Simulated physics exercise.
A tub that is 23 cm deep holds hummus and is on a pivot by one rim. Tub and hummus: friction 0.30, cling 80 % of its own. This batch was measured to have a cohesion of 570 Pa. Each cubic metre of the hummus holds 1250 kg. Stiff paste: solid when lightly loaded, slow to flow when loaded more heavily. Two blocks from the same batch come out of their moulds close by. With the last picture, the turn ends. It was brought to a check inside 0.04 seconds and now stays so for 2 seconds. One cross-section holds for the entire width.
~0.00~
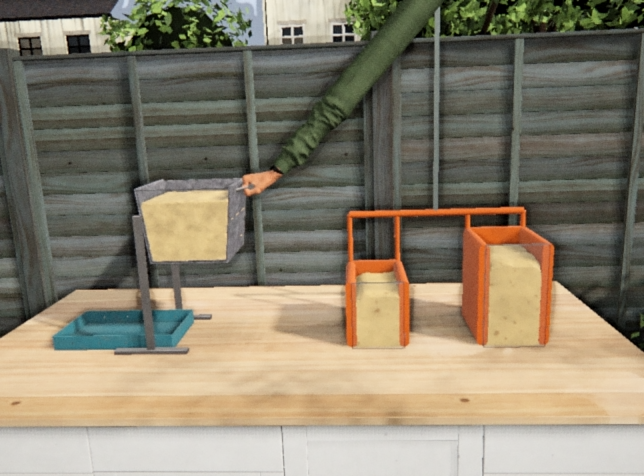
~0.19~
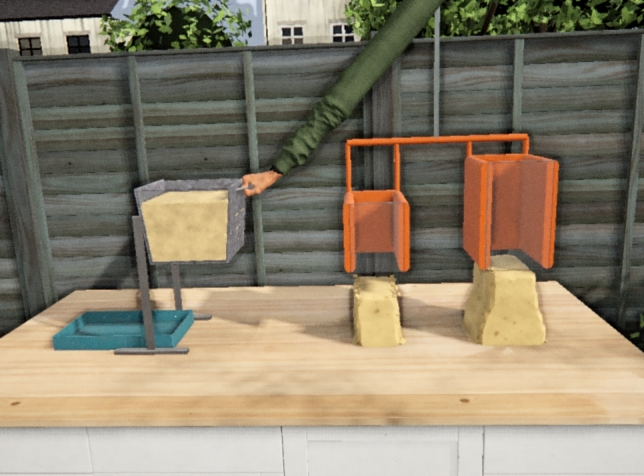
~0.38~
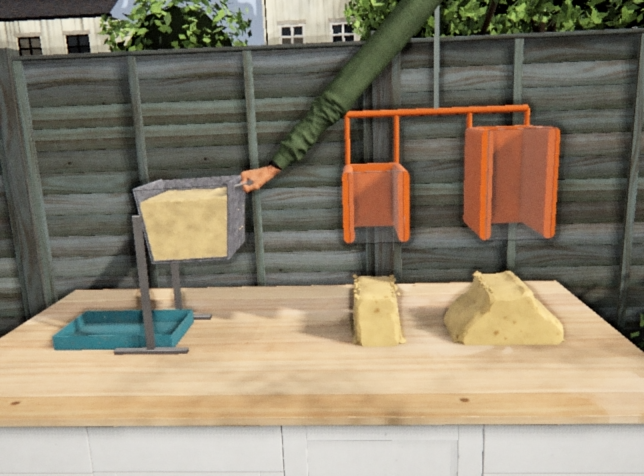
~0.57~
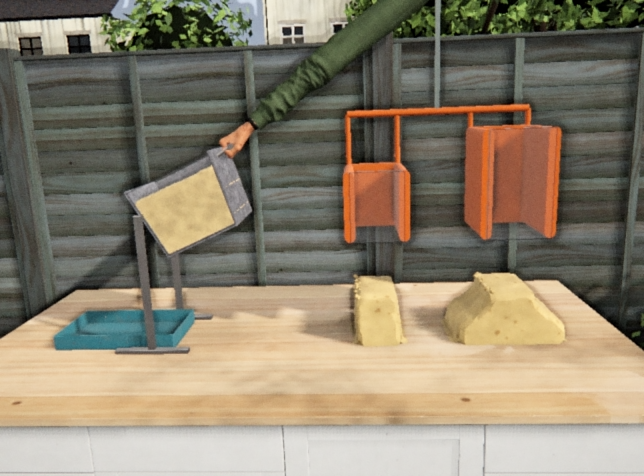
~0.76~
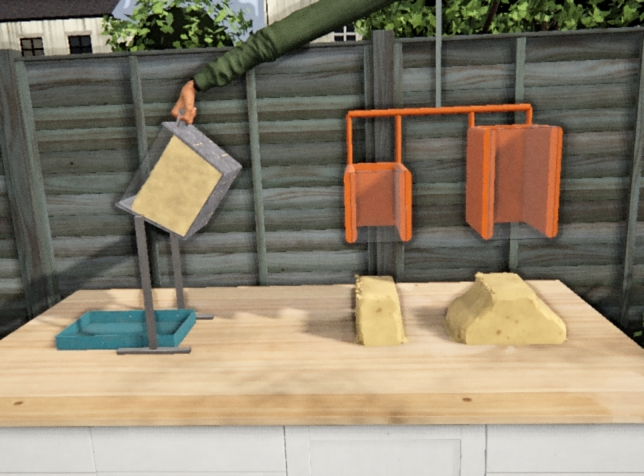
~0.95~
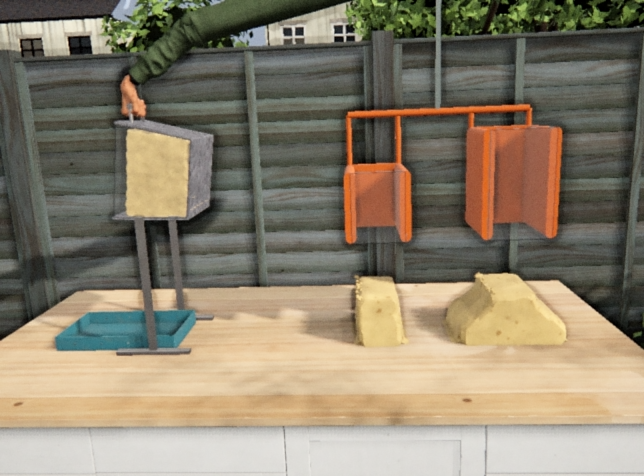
On an outdoor wooden worktop, orange moulds lift off two pale blocks, the right one slumping, before a green-sleeved arm tilts a grey tub.
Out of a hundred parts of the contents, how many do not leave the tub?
Around 53 in every hundred.
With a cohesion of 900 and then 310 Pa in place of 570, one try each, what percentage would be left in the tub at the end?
Roughly 100 % followed by roughly 40 %.
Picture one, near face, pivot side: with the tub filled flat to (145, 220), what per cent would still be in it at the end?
Result: Approx. 95 % remaining in tub.
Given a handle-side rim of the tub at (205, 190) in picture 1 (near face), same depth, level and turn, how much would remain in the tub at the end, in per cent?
Some 100 per cent, I reckon.
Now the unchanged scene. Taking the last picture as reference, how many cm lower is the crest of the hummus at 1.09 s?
I reckon it's close to 5 cm.
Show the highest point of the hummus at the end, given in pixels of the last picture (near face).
About (156, 177).
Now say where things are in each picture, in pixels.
The first frame shows handle-side rim at (228, 187), tilt 0 degrees; top of the hummus at (211, 201); blocks stand 18 cm, 27 cm (left to right).
The second frame shows handle-side rim at (228, 187), tilt 0 degrees; top of the hummus at (211, 201); blocks stand 17 cm, 24 cm (left to right).
The third frame shows handle-side rim at (227, 184), tilt 2 degrees; top of the hummus at (221, 198); blocks stand 17 cm, 18 cm (left to right).
The fourth frame shows handle-side rim at (207, 153), tilt 23 degrees; top of the hummus at (212, 168); blocks stand 17 cm, 17 cm (left to right).
The fifth frame shows handle-side rim at (162, 125), tilt 54 degrees; top of the hummus at (174, 138); blocks stand 17 cm, 17 cm (left to right).
The sixth frame shows handle-side rim at (116, 124), tilt 82 degrees; top of the hummus at (128, 132); blocks stand 17 cm, 17 cm (left to right).
After 1.09 s, the tub is at 82 degrees and holds 97 %.
After 1.26 s, the tub is at 82 degrees and holds 71 %.
After 1.43 s, the tub is at 82 degrees and holds 56 %.
After 1.60 s, the tub is at 82 degrees and holds 53 %.
After 2.95 s, at the end, the tub is at 82 degrees and holds 53 %.
